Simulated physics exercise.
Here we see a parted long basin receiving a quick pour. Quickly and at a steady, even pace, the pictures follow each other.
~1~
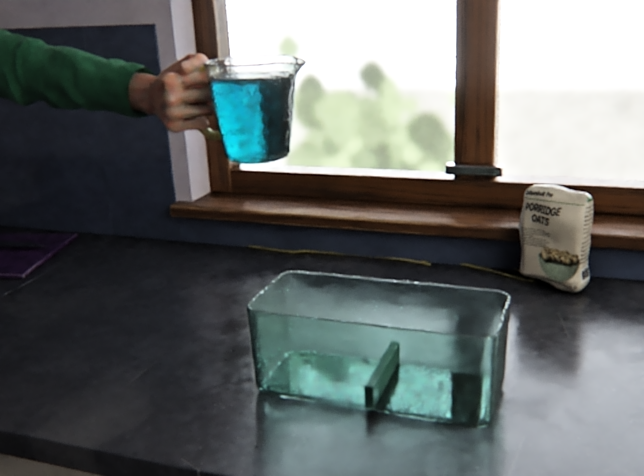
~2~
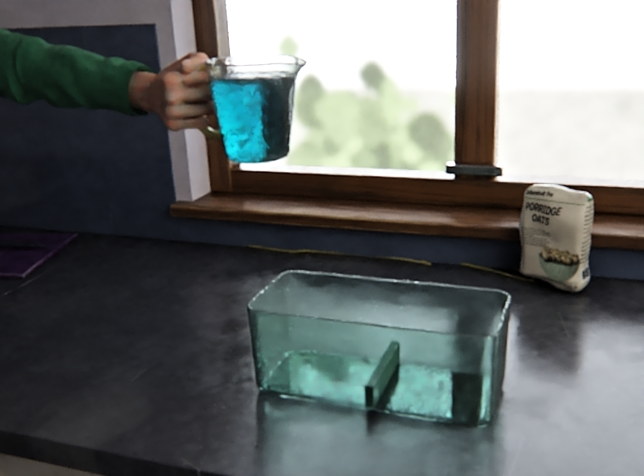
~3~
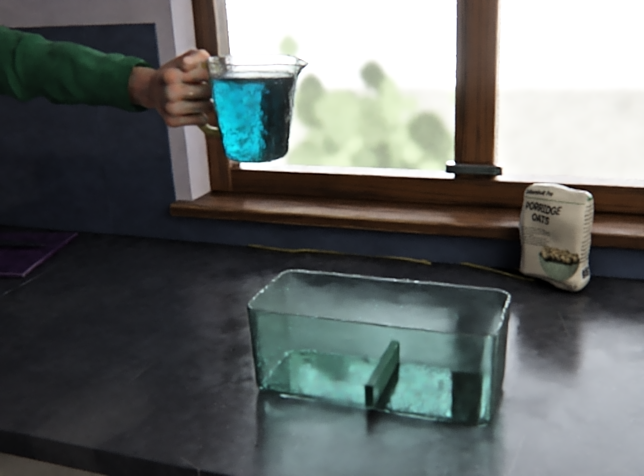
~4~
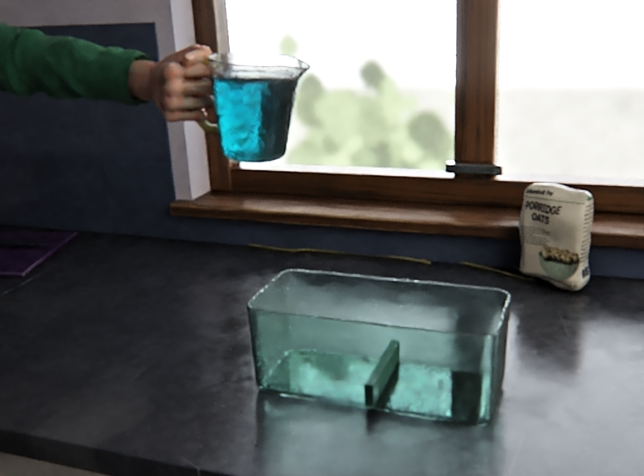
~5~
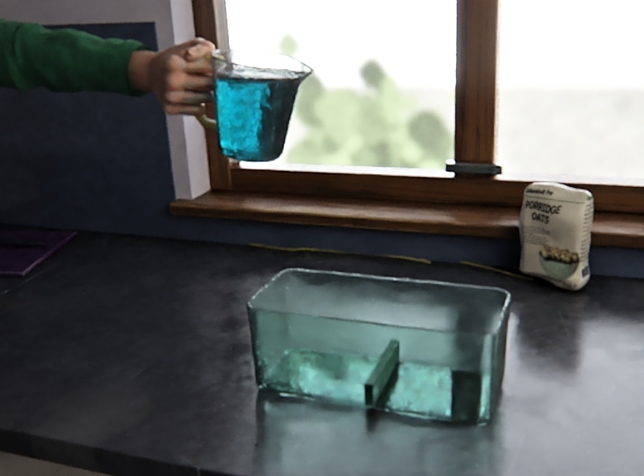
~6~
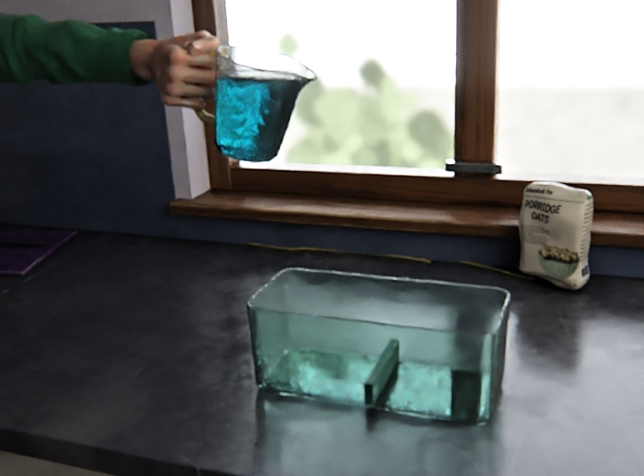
We see a hand in a green sleeve holding a glass jug of blue liquid above and left of a clear divided basin on a dark counter, slowly tilting the jug slightly to the right while the basin stays still.
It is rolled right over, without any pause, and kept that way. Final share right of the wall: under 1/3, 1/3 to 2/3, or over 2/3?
Honestly, the portion right of the wall is middling, a third to two thirds.
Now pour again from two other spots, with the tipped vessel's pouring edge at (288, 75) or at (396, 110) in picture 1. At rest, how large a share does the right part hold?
20 and 70 in a hundred.
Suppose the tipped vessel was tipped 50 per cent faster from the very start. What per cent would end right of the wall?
I'd say close to 30 per cent.
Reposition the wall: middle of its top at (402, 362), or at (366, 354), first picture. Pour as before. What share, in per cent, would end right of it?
First try close to 15 percent, second try close to 70 percent.
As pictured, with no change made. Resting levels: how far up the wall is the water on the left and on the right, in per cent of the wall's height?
It settles around 50 on the left side and around 50 on the right side.
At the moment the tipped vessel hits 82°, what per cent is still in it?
Roughly 65 percent.
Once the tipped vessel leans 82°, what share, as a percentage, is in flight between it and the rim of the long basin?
Something close to 35 percent of it.
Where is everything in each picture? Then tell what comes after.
Tilt 0°; pouring edge (306, 61); surface from (217, 75) to (294, 75); the long basin's rim runs from (265, 290) to (504, 315); the wall's top is at (383, 363), in the first frame.
Tilt 1°; pouring edge (307, 62); surface from (218, 74) to (294, 75), in the second frame.
Tilt 3°; pouring edge (308, 63); surface from (219, 73) to (295, 75), in the third frame.
Tilt 6°; pouring edge (311, 66); surface from (221, 72) to (297, 76), in the fourth frame.
Tilt 10°; pouring edge (314, 71); surface from (222, 73) to (301, 76), in the fifth frame.
Tilt 16°; pouring edge (317, 77); surface from (225, 74) to (306, 78), in the sixth frame.
A moment on, the tilt is 82° and 63 per cent is still to pour, 1 is left of the wall and 3 right of it.
Next, the tilt is 114° and 8 per cent is still to pour, 23 is left of the wall and 40 right of it.
Then the tilt is 116° and 0 per cent is still to pour, 48 is left of the wall and 44 right of it.
Later the tilt is 116° and 0 per cent is still to pour, 48 is left of the wall and 46 right of it.
In the end 48 per cent lies left of the wall, 46 right of it and 6 outside.
